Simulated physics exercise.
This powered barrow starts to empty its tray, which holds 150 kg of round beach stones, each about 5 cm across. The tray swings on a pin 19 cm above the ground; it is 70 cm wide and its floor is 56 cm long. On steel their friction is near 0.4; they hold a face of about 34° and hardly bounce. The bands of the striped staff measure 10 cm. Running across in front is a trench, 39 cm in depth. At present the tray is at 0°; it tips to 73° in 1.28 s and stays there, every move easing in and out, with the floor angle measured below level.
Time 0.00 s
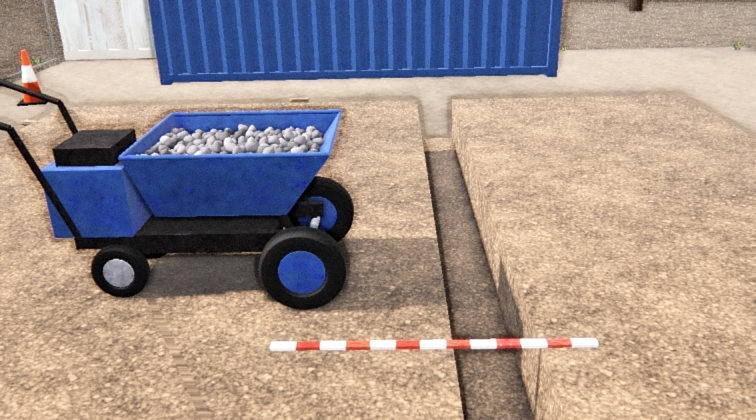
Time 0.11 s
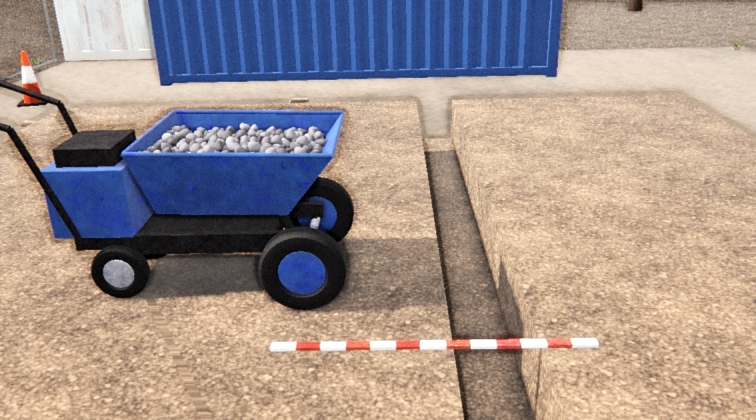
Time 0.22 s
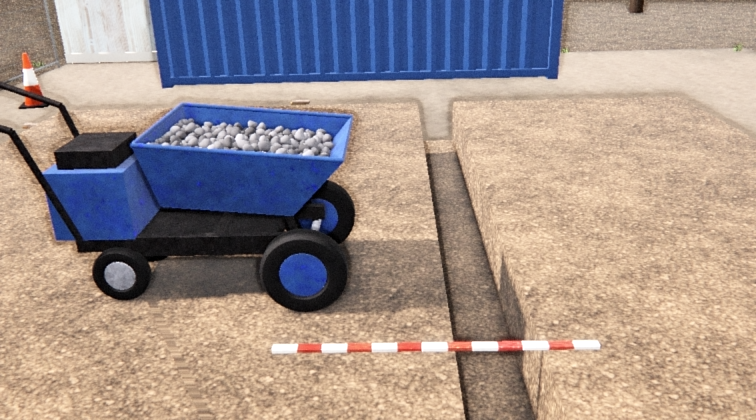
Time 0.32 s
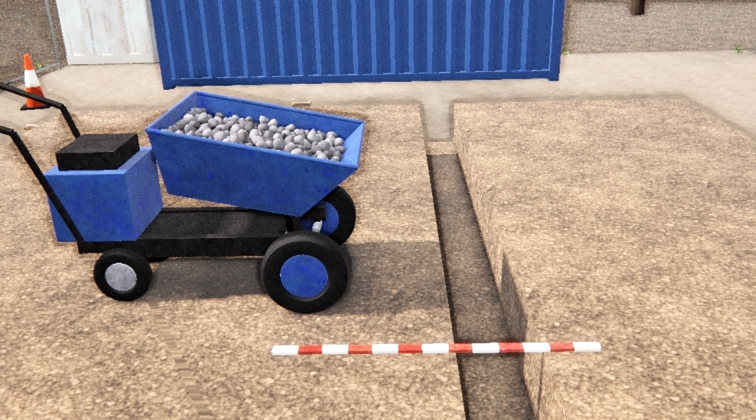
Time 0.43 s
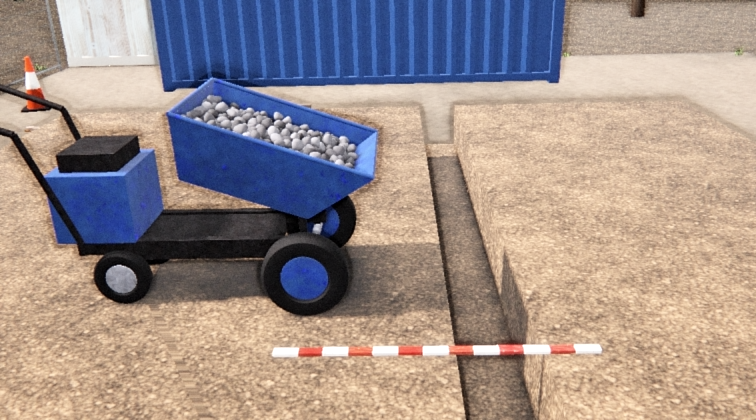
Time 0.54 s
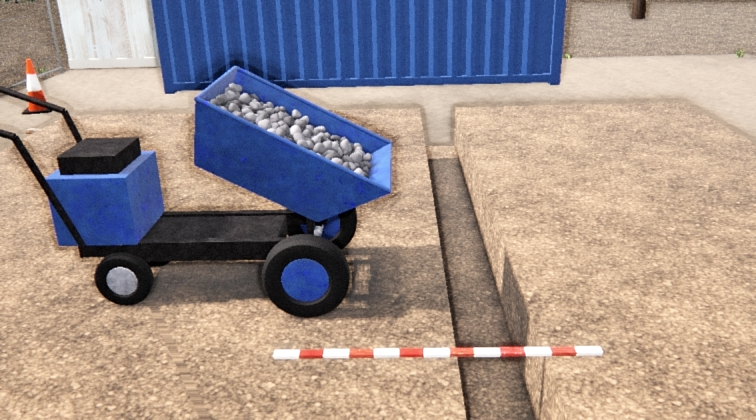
Blue tray of rounded grey stones on a small powered barrow tilting steadily steeper toward the right, beside a narrow trench.
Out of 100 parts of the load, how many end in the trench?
Some 98 out of 100.
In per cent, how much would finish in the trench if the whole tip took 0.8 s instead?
Something close to 95 per cent.
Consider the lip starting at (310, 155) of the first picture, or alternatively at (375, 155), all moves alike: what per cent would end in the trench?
It'd be around 95 per cent and after that around 60 per cent.
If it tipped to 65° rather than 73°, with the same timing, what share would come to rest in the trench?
About 100 per cent would end up in the trench.
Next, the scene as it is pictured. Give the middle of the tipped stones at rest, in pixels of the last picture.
Around (483, 332).
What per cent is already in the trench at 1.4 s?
Something like 55 in a hundred.
After 1.0 s the floor is at 62°; 99 % in the tray, 1 % short of the trench; the foremost stones are at (436, 222).
After 1.4 s the floor is at 73°; 43 % in the tray, 2 % short of the trench, 55 % in the trench, 1 % past the trench; the foremost stones are at (536, 278).
After 1.7 s the floor is at 73°; 12 % in the tray, 1 % short of the trench, 85 % in the trench, 2 % past the trench; the foremost stones are at (591, 275).
After 3.7 s the floor is at 73°; 0 % in the tray, 98 % in the trench, 2 % past the trench; the foremost stones are at (616, 274).
